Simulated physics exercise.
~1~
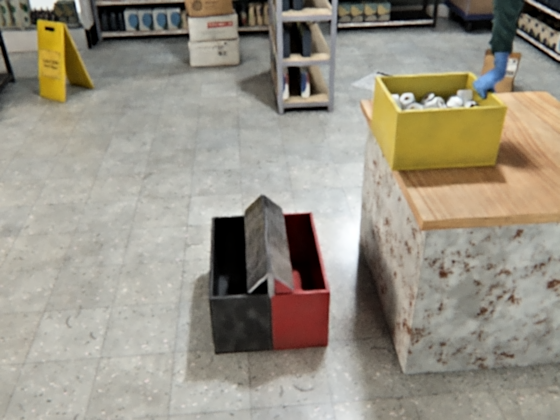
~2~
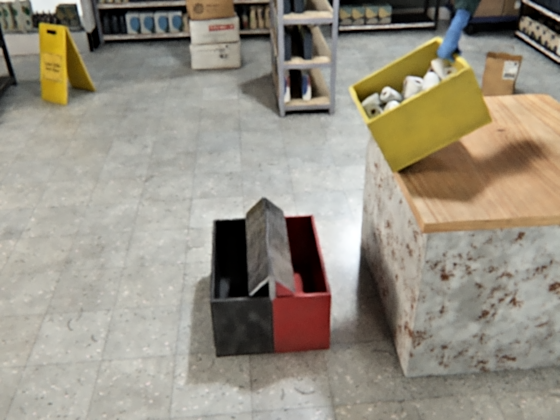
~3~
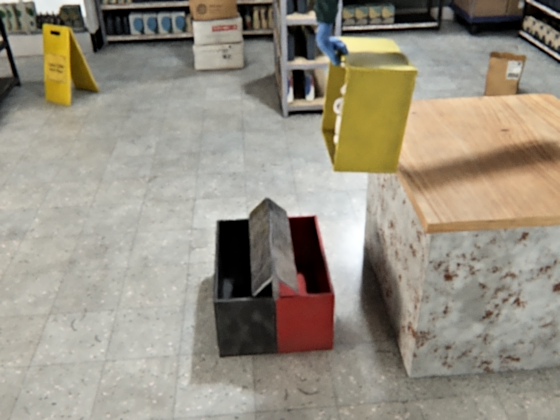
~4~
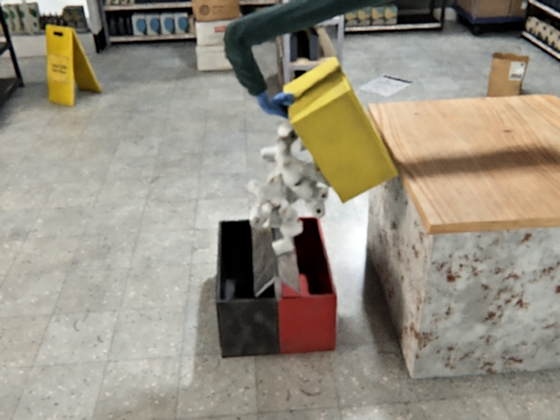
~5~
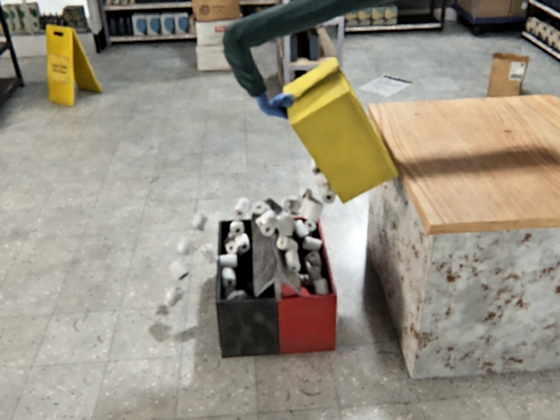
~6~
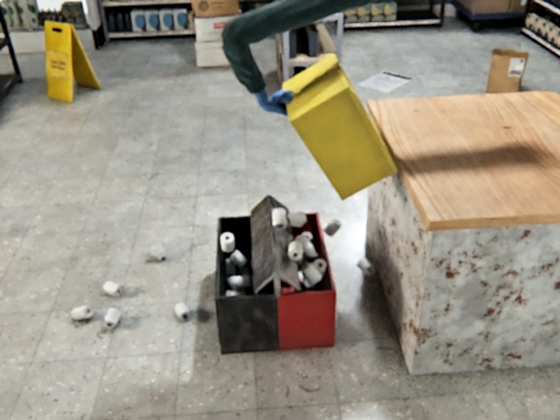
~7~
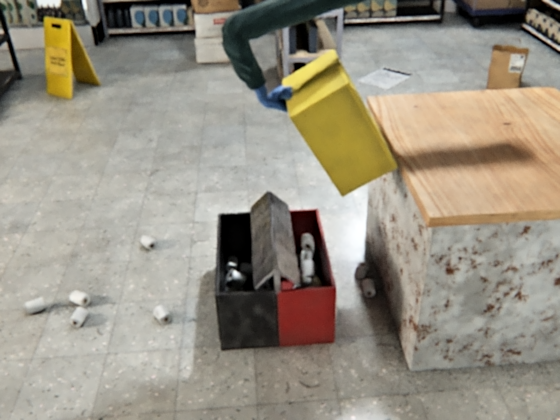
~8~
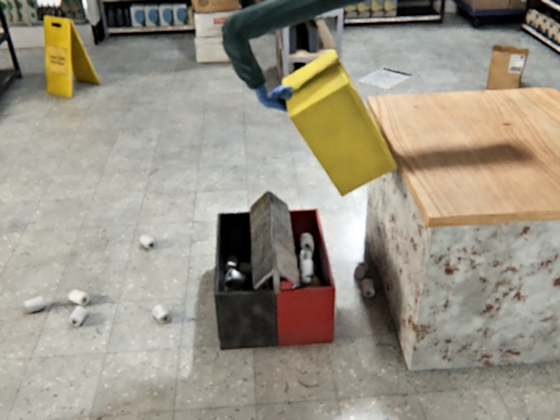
Gloved hand tipping a yellow crate of white paper rolls over red and black bins, some scattering and settling on the floor.
